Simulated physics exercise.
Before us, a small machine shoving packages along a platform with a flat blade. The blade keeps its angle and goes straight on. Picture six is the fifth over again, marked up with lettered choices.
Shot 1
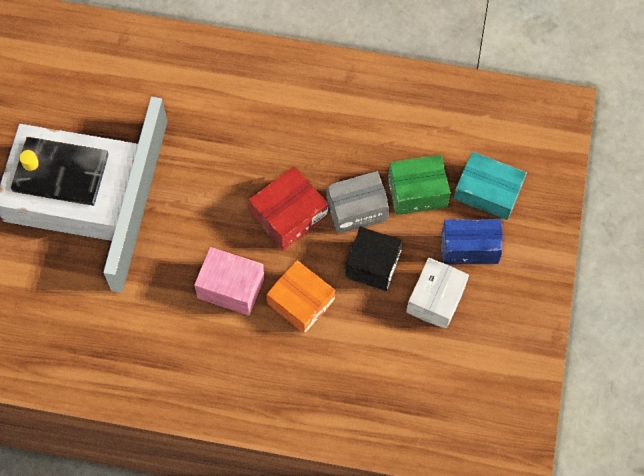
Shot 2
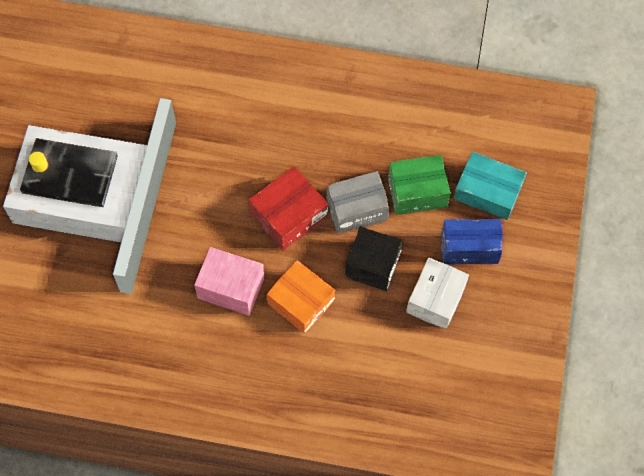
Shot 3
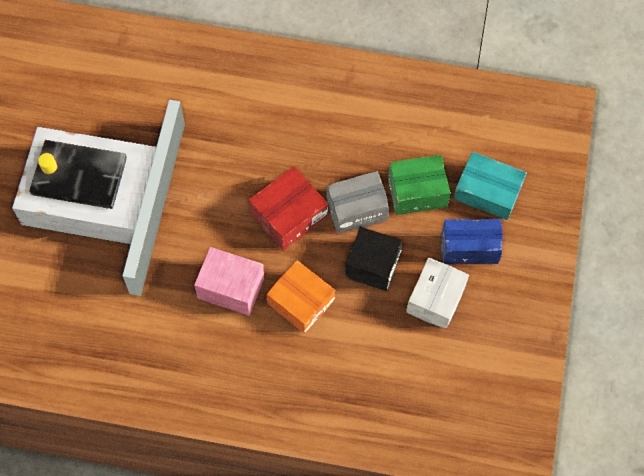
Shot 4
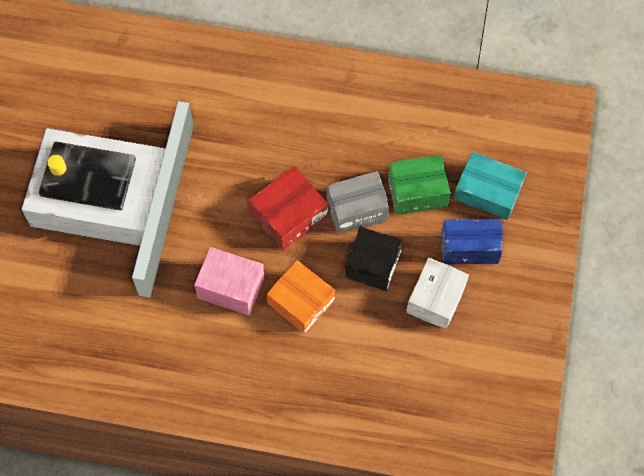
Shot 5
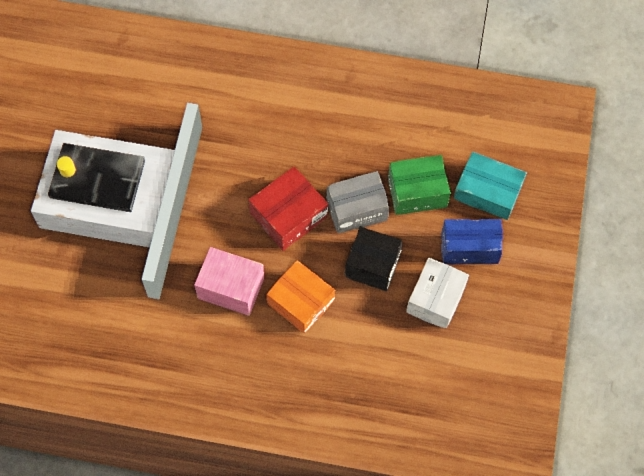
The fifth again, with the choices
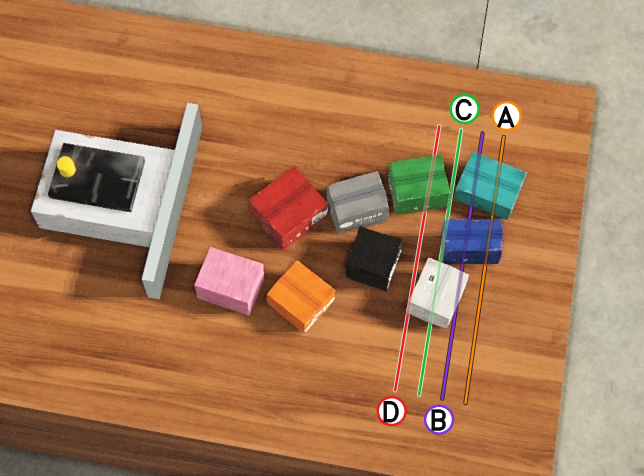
A small white machine with a black top panel, a yellow knob and a wide grey blade creeps steadily rightward from the left side of a wooden platform, seen from above at a fixed angle, with grey concrete beyond. Red, grey, green and turquoise boxes sit in an upper row, with pink, orange, black, white and blue ones below. The blade draws nearer the pink box without touching it, and every package stays still.
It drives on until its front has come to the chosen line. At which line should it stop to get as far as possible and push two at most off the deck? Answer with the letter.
Stop at A.
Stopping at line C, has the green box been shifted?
By then, yes.
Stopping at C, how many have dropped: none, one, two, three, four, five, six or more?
By then, none.
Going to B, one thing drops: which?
The white parcel.
On the marked copy, A at (485, 264); B at (463, 260); C at (441, 256); D at (418, 252).
Taking A. A third of the way, robot (214, 197); green box (426, 184); orange parcel (355, 305).
Two thirds of the way, robot (327, 216); turquoise box (553, 165); white parcel (515, 308).
When it is over, robot (416, 232); white parcel over the edge; blue box (573, 257); one fallen.
As for the rest, B is within the limit but short; C is within the limit but short; D is within the limit but short.
